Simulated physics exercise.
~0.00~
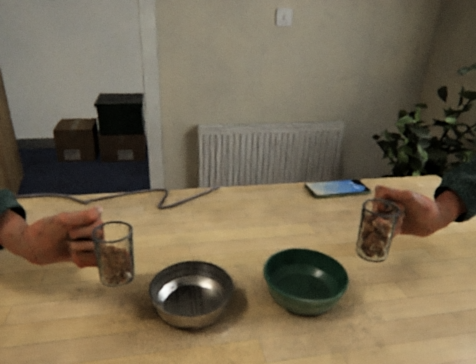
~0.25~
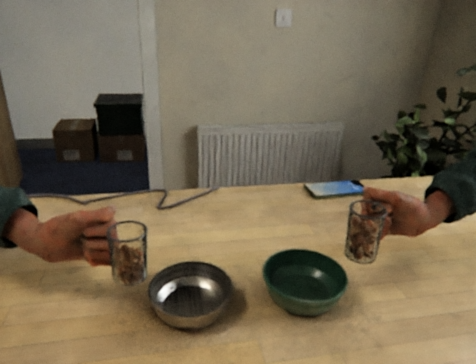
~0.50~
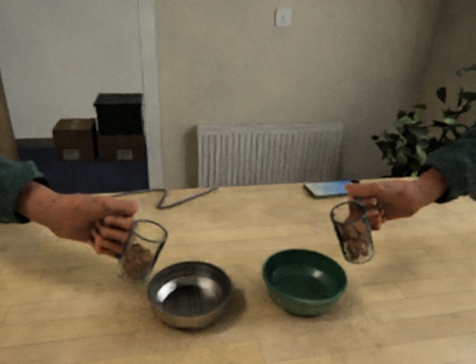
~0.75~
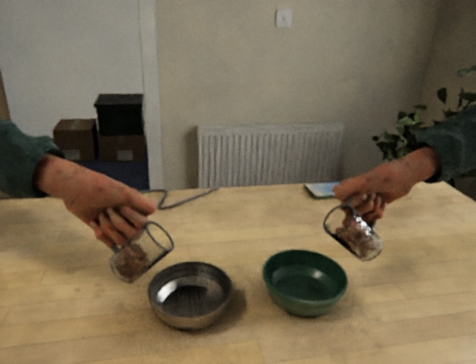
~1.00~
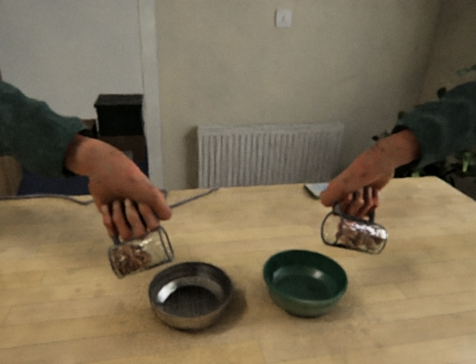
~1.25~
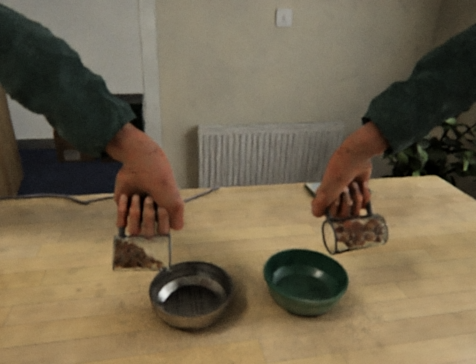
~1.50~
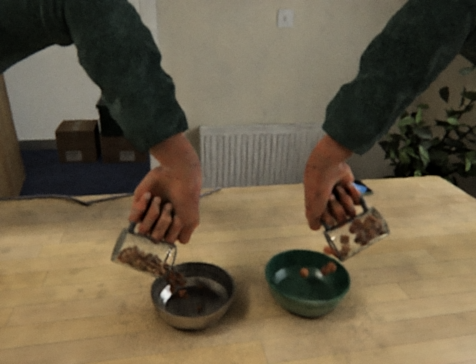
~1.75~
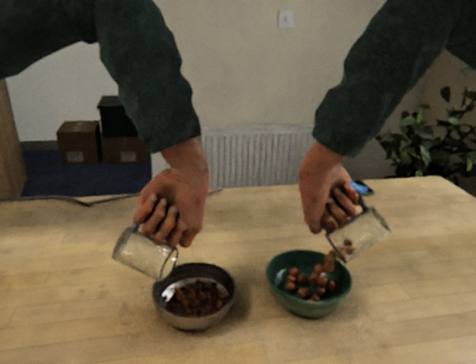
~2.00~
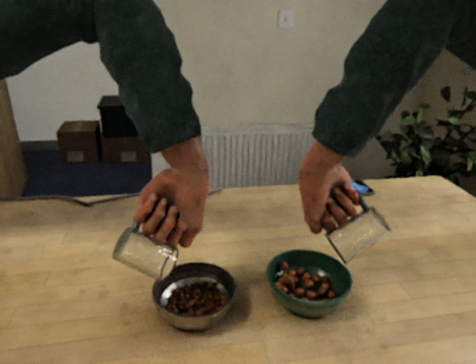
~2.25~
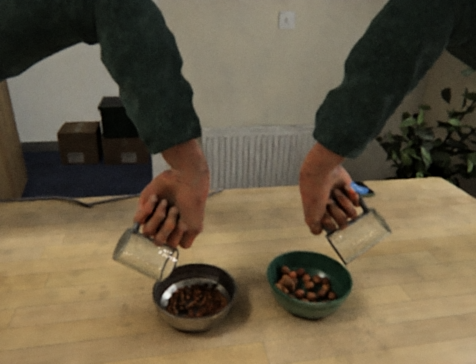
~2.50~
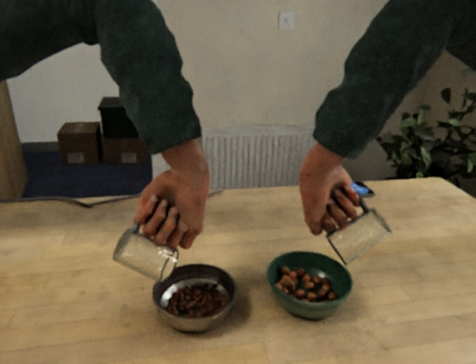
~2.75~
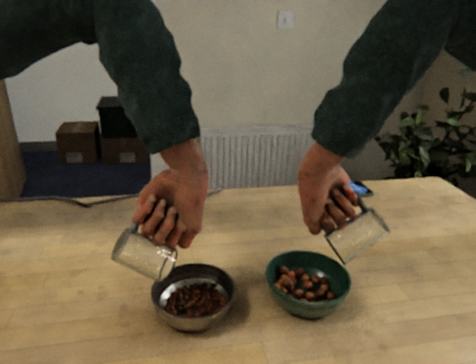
Two hands in dark green sleeves brought clear cups of small brown pieces inward over a metal bowl and a green bowl, then tipped them until everything poured out, ending with all the pieces in the bowls and the emptied cups held above.
